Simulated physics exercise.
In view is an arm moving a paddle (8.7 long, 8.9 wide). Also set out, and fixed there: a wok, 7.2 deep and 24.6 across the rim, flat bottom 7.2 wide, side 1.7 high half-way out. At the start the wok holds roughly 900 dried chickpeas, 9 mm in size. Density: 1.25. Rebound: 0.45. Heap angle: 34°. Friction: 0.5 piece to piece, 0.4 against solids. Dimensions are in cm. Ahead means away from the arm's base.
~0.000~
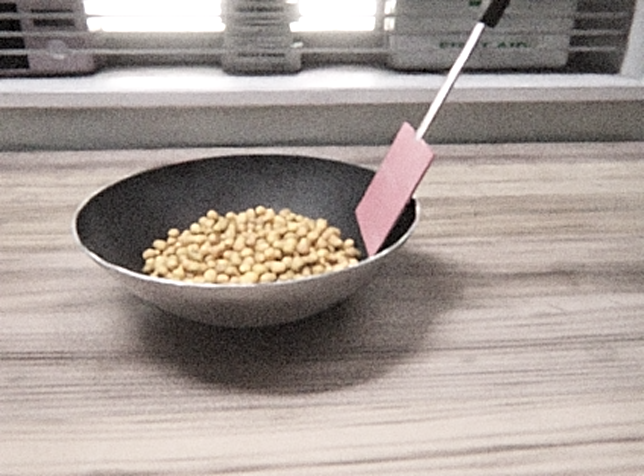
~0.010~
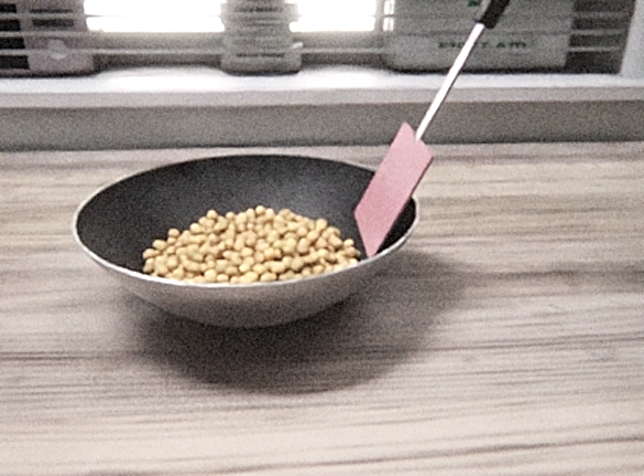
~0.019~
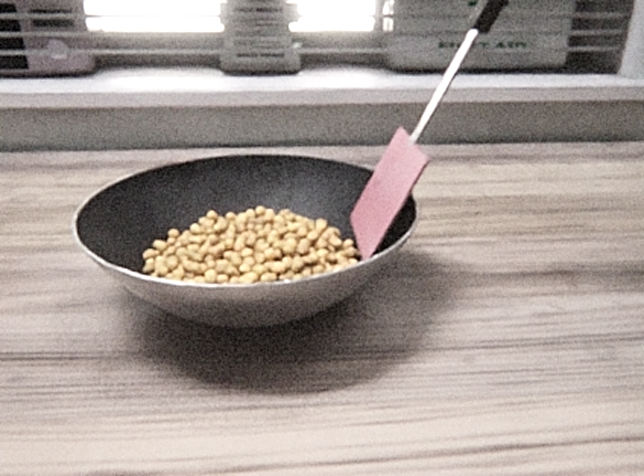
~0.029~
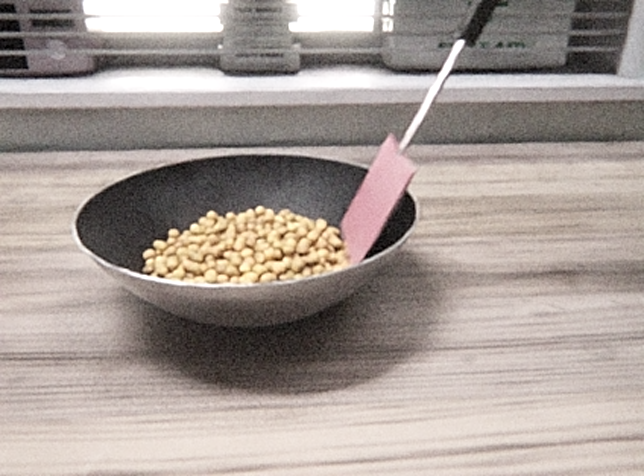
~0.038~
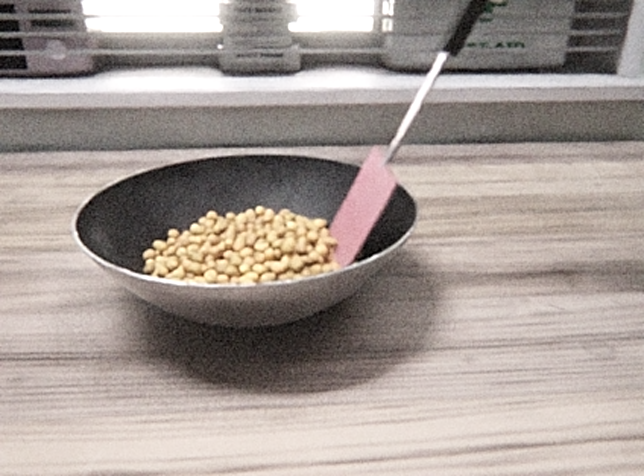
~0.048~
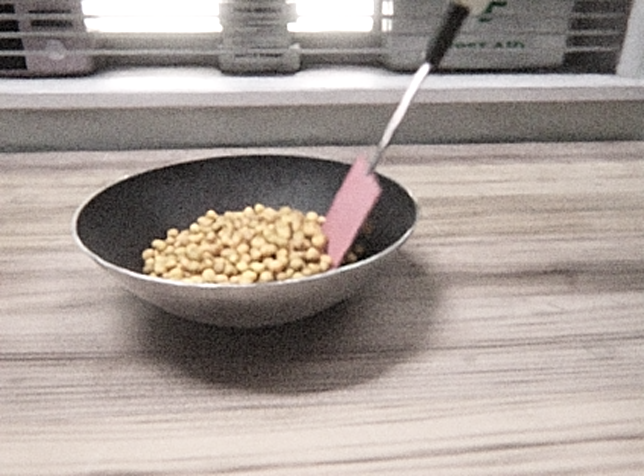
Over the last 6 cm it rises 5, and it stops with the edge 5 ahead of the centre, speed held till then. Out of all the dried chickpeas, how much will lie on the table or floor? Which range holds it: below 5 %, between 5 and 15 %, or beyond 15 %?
The range beyond 15 %.
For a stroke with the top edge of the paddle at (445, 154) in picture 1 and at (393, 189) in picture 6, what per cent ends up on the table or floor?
25 %.
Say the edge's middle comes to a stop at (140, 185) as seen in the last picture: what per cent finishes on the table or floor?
45 %, roughly.
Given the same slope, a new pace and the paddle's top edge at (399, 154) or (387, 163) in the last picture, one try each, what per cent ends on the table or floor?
Some 0 and 15 per cent.
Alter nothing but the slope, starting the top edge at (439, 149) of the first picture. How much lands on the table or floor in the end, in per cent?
About 25%.
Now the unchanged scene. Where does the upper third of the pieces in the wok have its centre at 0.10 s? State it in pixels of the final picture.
It is centred at roughly (229, 228).
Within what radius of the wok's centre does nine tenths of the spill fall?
Around 90 centimetres from the centre.
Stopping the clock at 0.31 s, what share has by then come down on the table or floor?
Close to 5 per cent of the load.
After 0.07 s, sloping 64°, highest piece 9 above the table; 900 in the wok.
After 0.10 s, sloping 64°, highest piece 12 above the table; 899 in the wok, 1 on the blade or in flight.
After 0.31 s, sloping 64°, highest piece 16 above the table; 657 in the wok, 30 on the table or floor, 213 on the blade or in flight.
After 1.36 s, sloping 64°, highest piece 7 above the table; 657 in the wok, 243 on the table or floor.
At rest, 657 in the wok, 243 on the table or floor. That is 27 % on the table or floor.
